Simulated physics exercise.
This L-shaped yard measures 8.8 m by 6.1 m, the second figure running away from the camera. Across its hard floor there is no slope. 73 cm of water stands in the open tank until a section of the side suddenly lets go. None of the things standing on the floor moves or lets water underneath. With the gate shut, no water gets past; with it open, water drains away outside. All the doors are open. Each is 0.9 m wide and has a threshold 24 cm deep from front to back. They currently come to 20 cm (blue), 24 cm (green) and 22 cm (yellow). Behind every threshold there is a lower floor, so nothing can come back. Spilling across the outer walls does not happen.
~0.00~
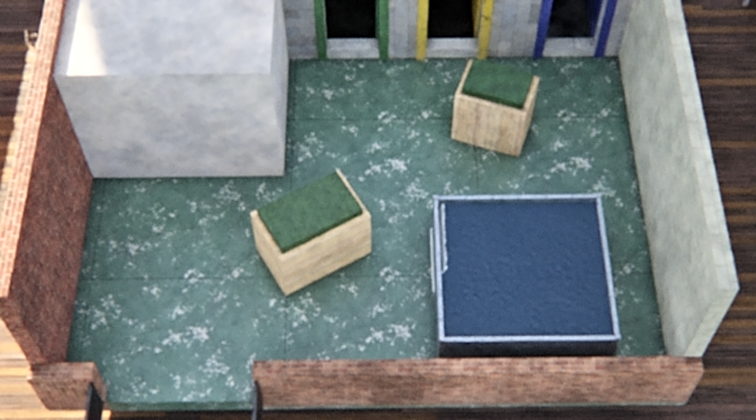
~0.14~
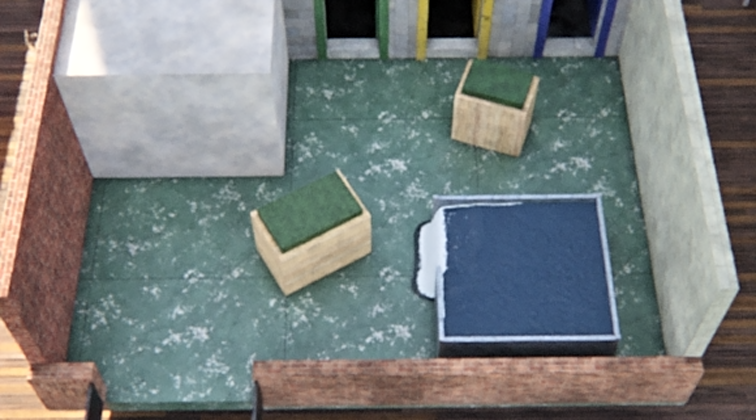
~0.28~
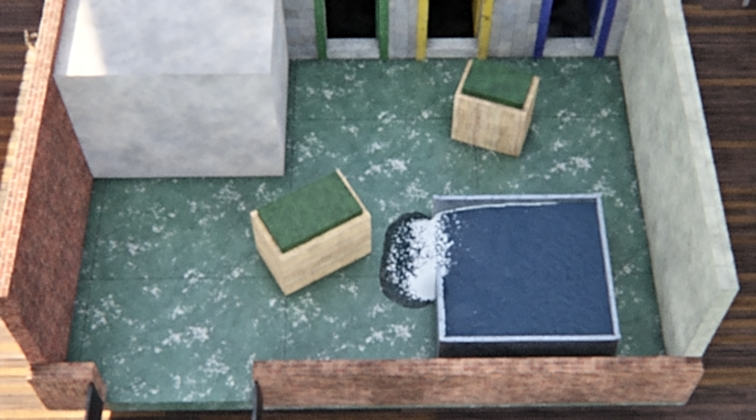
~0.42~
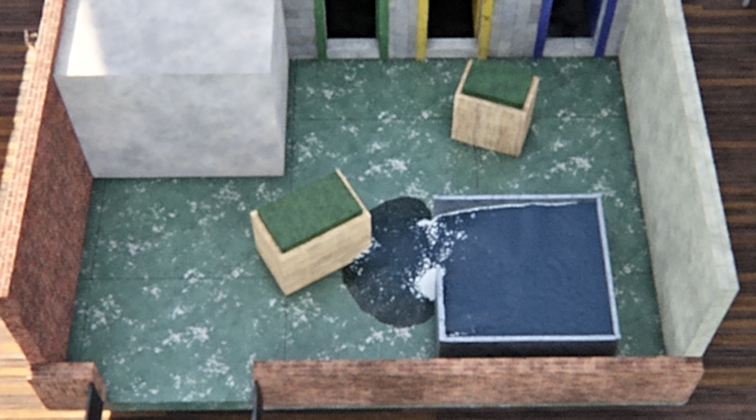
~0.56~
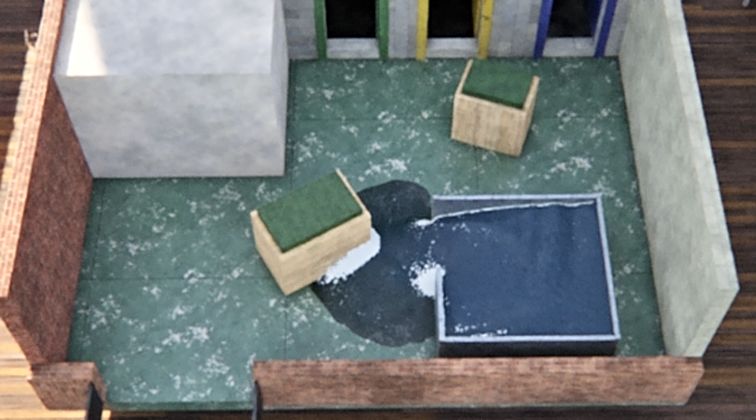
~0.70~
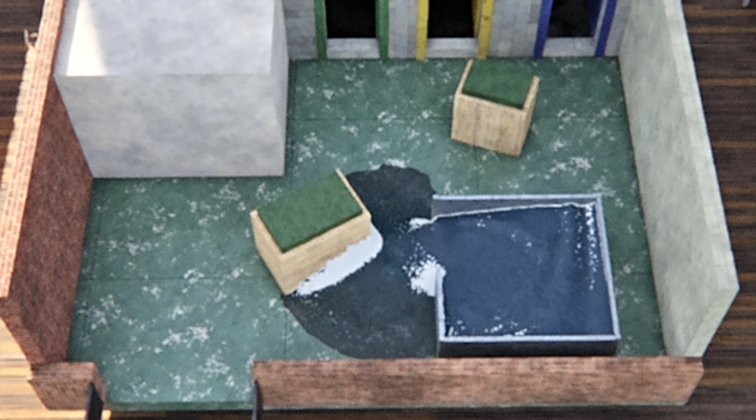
Walled yard with green floor, water pouring from the left side of an open tank, spreading leftward and foaming against a planter.
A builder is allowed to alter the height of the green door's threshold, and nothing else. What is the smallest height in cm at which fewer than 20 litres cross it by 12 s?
About 21 cm.
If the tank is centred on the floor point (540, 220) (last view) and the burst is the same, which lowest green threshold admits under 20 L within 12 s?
A minimum of about 22 cm.
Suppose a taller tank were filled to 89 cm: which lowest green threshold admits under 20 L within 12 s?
Something near 27 cm should do.
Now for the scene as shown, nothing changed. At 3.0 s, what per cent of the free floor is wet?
Approximately 50 %.
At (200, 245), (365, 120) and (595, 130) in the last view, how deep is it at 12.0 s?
Roughly 6, then 7, then 7 cm.
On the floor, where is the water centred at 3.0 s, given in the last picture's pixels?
At about (430, 262).
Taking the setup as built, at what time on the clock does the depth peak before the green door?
Near 2.6 s.
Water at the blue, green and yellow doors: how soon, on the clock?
It gets to blue at 3.8 s, to green at 1.8 s, and to yellow at 2.8 s.
After 1.4 s water covers 25 % of the floor, deepest (52 cm) near (373, 254); it has not reached the green door.
After 3.0 s water covers 50 % of the floor, deepest (34 cm) near (309, 65); 25 cm at the green door, 4 litres in over its 24 cm threshold.
After 12.0 s water covers 95 % of the floor, deepest (14 cm) near (661, 380); 11 cm at the green door, 9 litres in over its 24 cm threshold.
At the green door as built, the water arrived by 1.9 s and peaked near 30 cm at 2.6 s.
With a threshold of 17.5 cm, 56 litres would have come in within the 12 s; with 23.5 cm, 10 litres. So under 20 litres takes about 21 cm.
